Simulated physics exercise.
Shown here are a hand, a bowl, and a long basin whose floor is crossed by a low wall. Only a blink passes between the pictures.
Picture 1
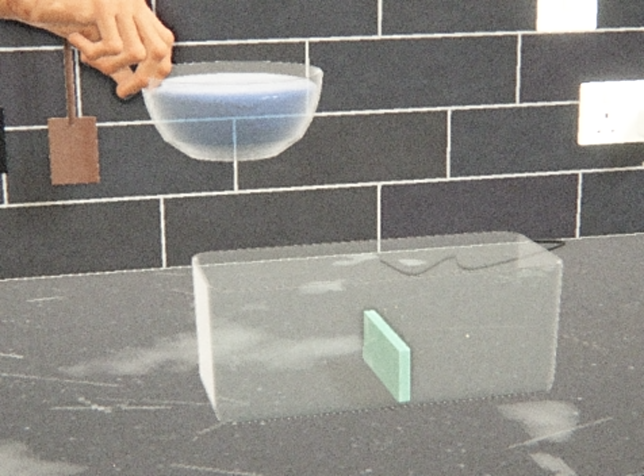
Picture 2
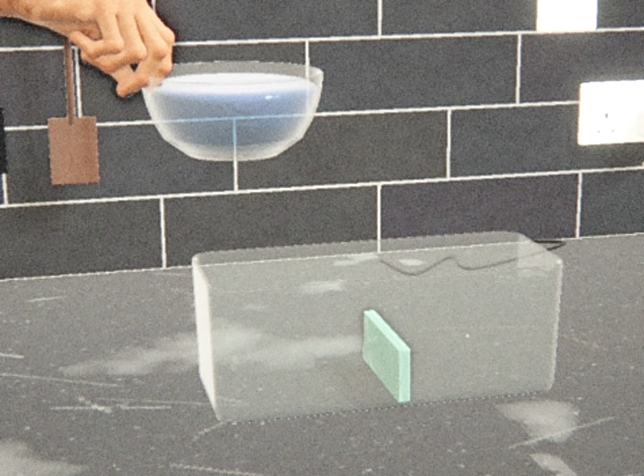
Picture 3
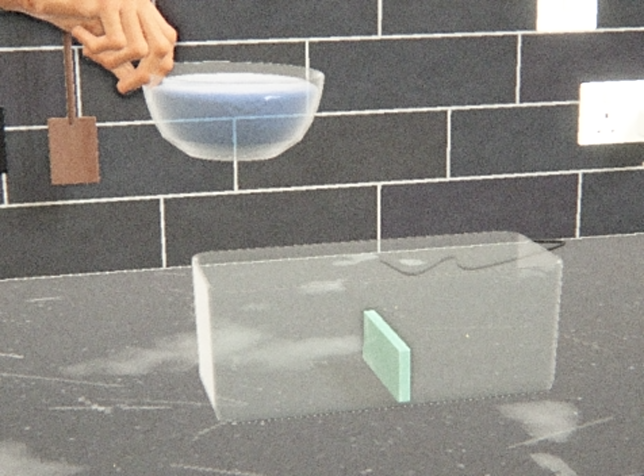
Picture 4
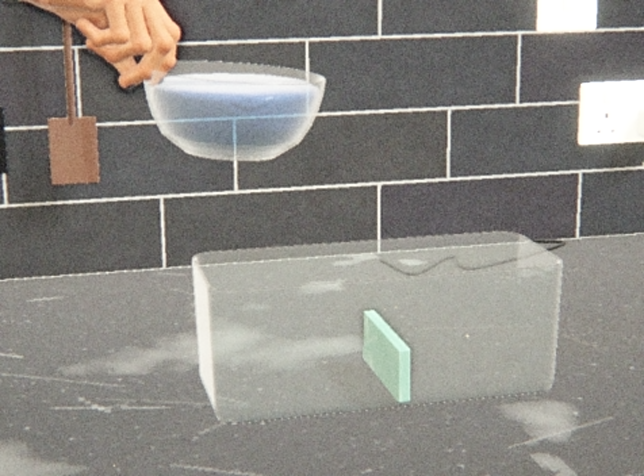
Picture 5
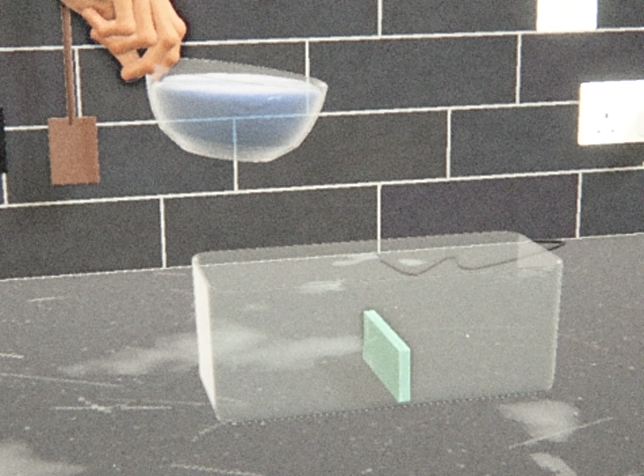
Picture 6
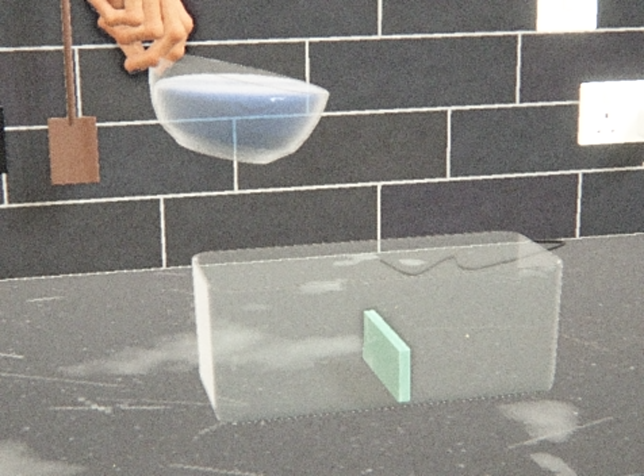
A hand at the upper left grips the rim of a clear bowl of bluish water, seen from the front and slightly above a dark, pale-streaked counter against black tiles. Below sits a long, see-through basin with a low green wall across its floor, a brown spatula hanging left. The hand gradually tilts the bowl, its right side lowering slightly while the water stays nearly level.
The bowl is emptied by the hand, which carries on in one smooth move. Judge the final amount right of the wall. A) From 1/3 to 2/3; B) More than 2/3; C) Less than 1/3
A, from 1/3 to 2/3.
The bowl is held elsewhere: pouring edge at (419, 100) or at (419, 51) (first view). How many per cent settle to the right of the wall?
The first gives 90 %, the second 85 %.
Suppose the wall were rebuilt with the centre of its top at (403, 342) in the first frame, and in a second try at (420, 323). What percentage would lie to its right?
Roughly 40 per cent first and roughly 10 per cent second.
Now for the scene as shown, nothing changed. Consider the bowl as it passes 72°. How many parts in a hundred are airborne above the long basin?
Close to 45 in a hundred.
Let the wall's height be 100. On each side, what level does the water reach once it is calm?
Left part: 30 per cent, right part: 50 per cent.
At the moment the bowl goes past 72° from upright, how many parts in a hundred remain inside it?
Still holding around 35 %, give or take.
A moment on, the tilt is 72° and 35 per cent is still to pour, 4 is left of the wall and 18 right of it.
Next, the tilt is 104° and 1 per cent is still to pour, 39 is left of the wall and 52 right of it.
Then the tilt is 107° and 0 per cent is still to pour, 44 is left of the wall and 53 right of it.
Later the tilt is 107° and 0 per cent is still to pour, 44 is left of the wall and 53 right of it.
Finally, 44 per cent lies left of the wall, 53 right of it and 3 outside.
